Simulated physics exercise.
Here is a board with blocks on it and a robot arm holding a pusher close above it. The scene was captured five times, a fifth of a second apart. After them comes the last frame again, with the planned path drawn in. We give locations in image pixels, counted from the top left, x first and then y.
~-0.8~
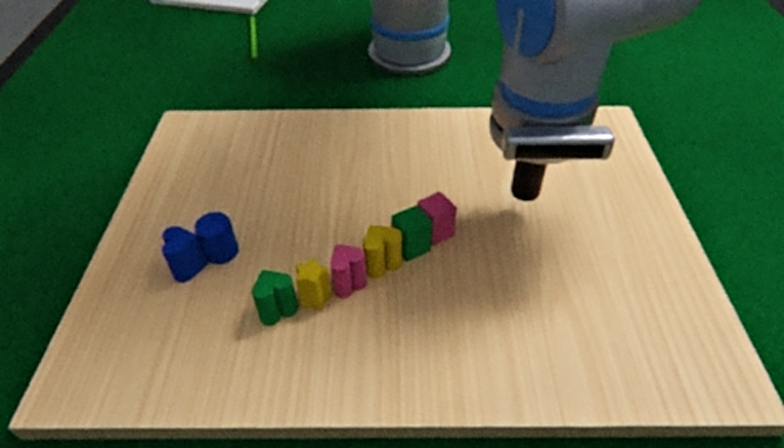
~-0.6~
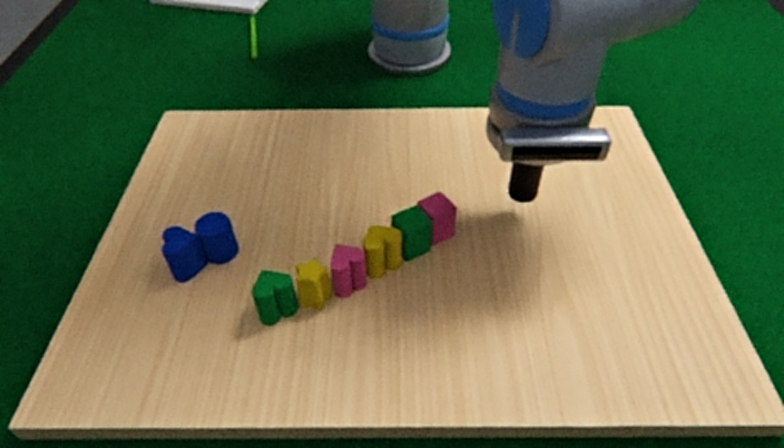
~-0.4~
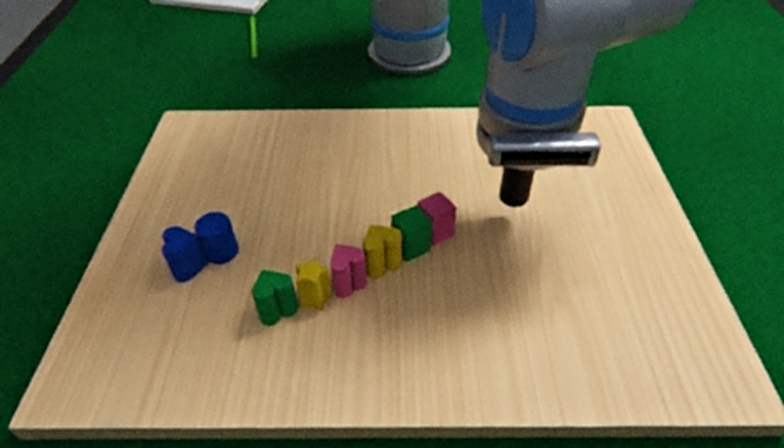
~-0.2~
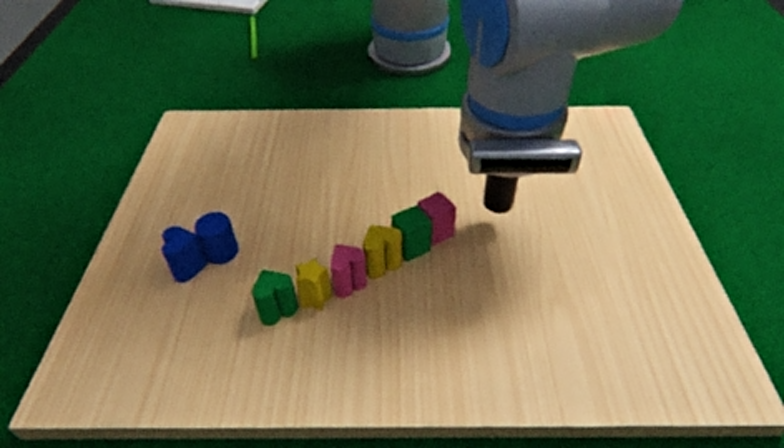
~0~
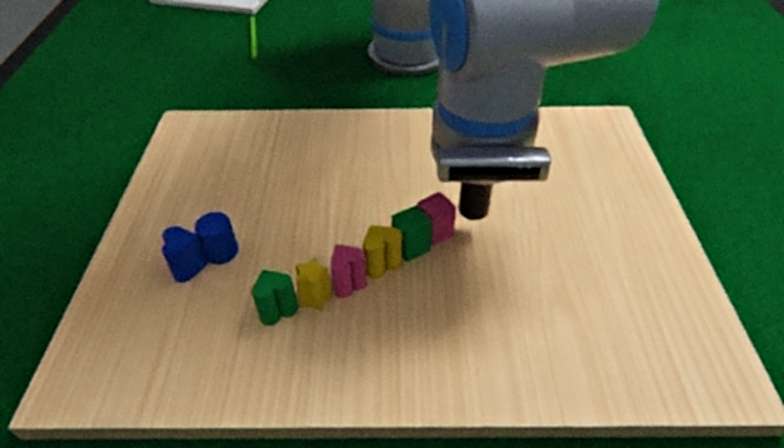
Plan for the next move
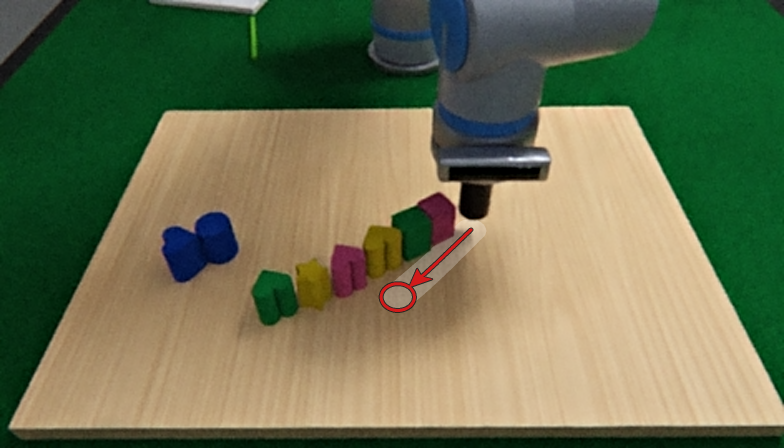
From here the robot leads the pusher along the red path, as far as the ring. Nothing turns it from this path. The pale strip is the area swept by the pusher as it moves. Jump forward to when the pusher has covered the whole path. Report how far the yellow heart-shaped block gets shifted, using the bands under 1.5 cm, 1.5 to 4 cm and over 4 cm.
It shifts by less than 1.5 cm.
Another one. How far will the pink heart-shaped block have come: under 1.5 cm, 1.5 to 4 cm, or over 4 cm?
Overall it shifts less than 1.5 cm.
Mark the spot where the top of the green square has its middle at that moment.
Just about (391, 219).
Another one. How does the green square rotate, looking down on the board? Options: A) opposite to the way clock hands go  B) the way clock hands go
That would be A.
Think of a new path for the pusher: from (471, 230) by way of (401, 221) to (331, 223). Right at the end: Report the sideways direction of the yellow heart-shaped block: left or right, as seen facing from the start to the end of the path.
Left.
Drawn move, straight from (471, 230) to (398, 297).
What follows on the original path. One third of the way, pusher (451, 233); pink heart-shaped block (340, 259); yellow heart-shaped block (370, 239); green square (391, 219), turned 25° anticlockwise; pink square (425, 209), turned 65° clockwise.
Two thirds of the way, pusher (425, 256); pink heart-shaped block (340, 259); yellow heart-shaped block (370, 239); green square (391, 219), turned 25° anticlockwise; pink square (425, 210), turned 75° clockwise.
At the end, pusher (398, 279); green heart-shaped block still; pink heart-shaped block (340, 259); yellow heart-shaped block (370, 239); green square (391, 219), turned 25° anticlockwise; pink square (425, 210), turned 75° clockwise.
